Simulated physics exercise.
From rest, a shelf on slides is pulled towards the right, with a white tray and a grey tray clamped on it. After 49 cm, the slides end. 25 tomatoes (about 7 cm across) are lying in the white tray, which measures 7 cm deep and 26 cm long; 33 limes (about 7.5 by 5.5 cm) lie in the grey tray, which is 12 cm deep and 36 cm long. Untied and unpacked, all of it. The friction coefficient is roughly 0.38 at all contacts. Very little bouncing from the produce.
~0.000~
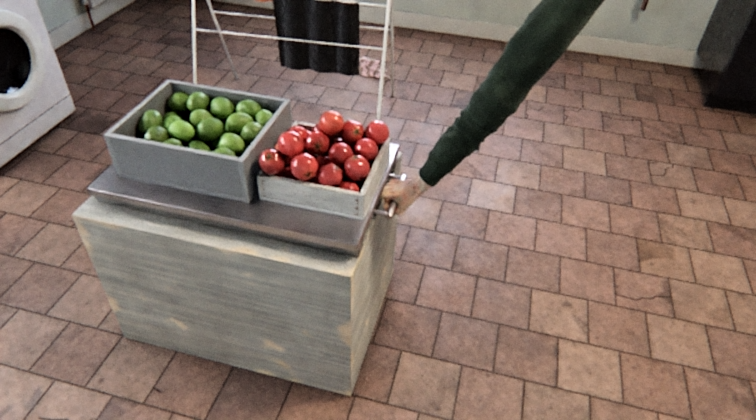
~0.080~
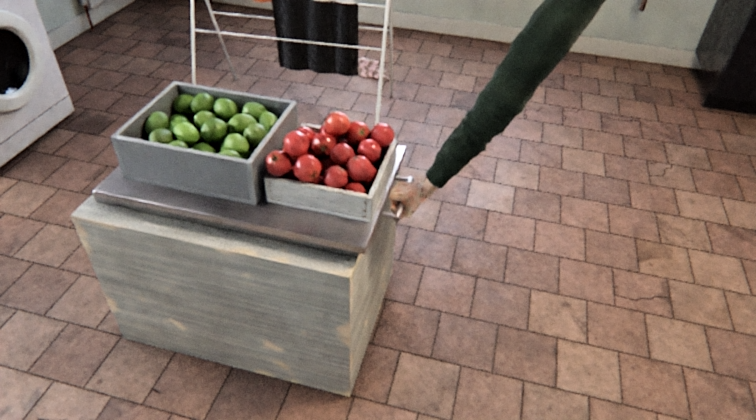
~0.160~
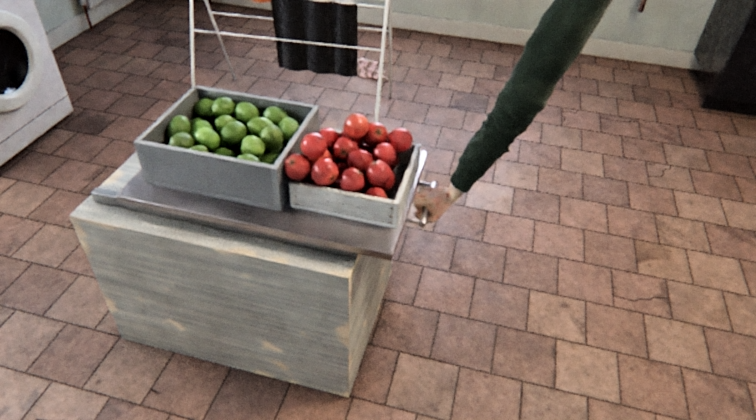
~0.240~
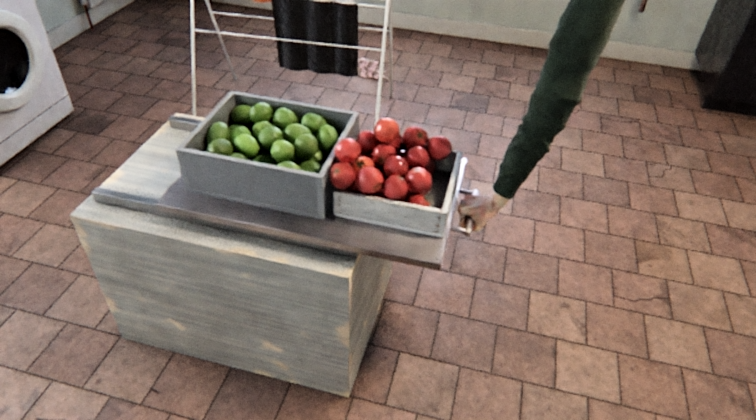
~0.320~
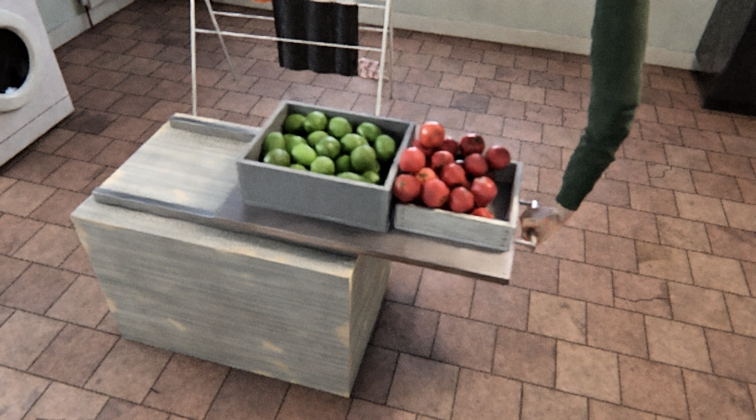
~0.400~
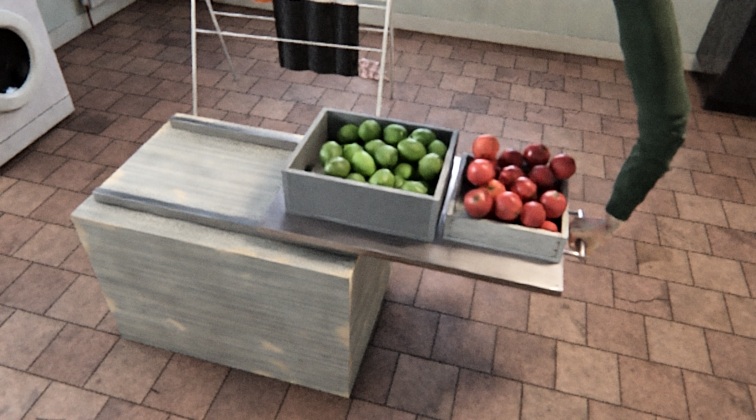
A shelf carrying a box of green fruit and a smaller box of red fruit slides to the right across a wooden base, pulled by a hand in a dark green sleeve, until much of it extends past the base.
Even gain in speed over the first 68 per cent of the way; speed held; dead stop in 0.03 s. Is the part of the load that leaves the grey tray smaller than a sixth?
Yes, it is smaller than a sixth.
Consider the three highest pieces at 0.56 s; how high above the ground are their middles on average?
On average roughly 84 centimetres up.
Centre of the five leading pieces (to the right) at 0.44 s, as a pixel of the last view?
Centre approx. at (569, 180) px.
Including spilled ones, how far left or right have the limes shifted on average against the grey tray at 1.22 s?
Mean shift: Around 2 cm, rightward.
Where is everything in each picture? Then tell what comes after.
In the first picture (places track the rim corner closest to us here), grey tray (239, 159); white tray (359, 194); 0 cm pulled; all still inside.
Grey tray (247, 161); white tray (367, 196); 2 cm pulled, in the second picture.
Grey tray (272, 167); white tray (394, 202); 9 cm pulled, in the third picture.
Grey tray (318, 175); white tray (442, 211); 21 cm pulled, in the fourth picture.
Grey tray (383, 188); white tray (510, 225); 37 cm pulled, in the fifth picture.
Grey tray (434, 198); white tray (562, 236); 49 cm pulled; all still inside, in the sixth picture.
After 0.44 s, the white tray is down by 1 of 25 and the grey tray has all 33.
After 0.56 s, the white tray is down by 6 of 25 and the grey tray has all 33.
After 0.78 s, the white tray is down by 10 of 25 and the grey tray is down by 1 of 33.
Outcome (at 1.22 s), the white tray is down by 11 of 25 and the grey tray is down by 1 of 33. Asked share, 1 of 33, 3 per cent.
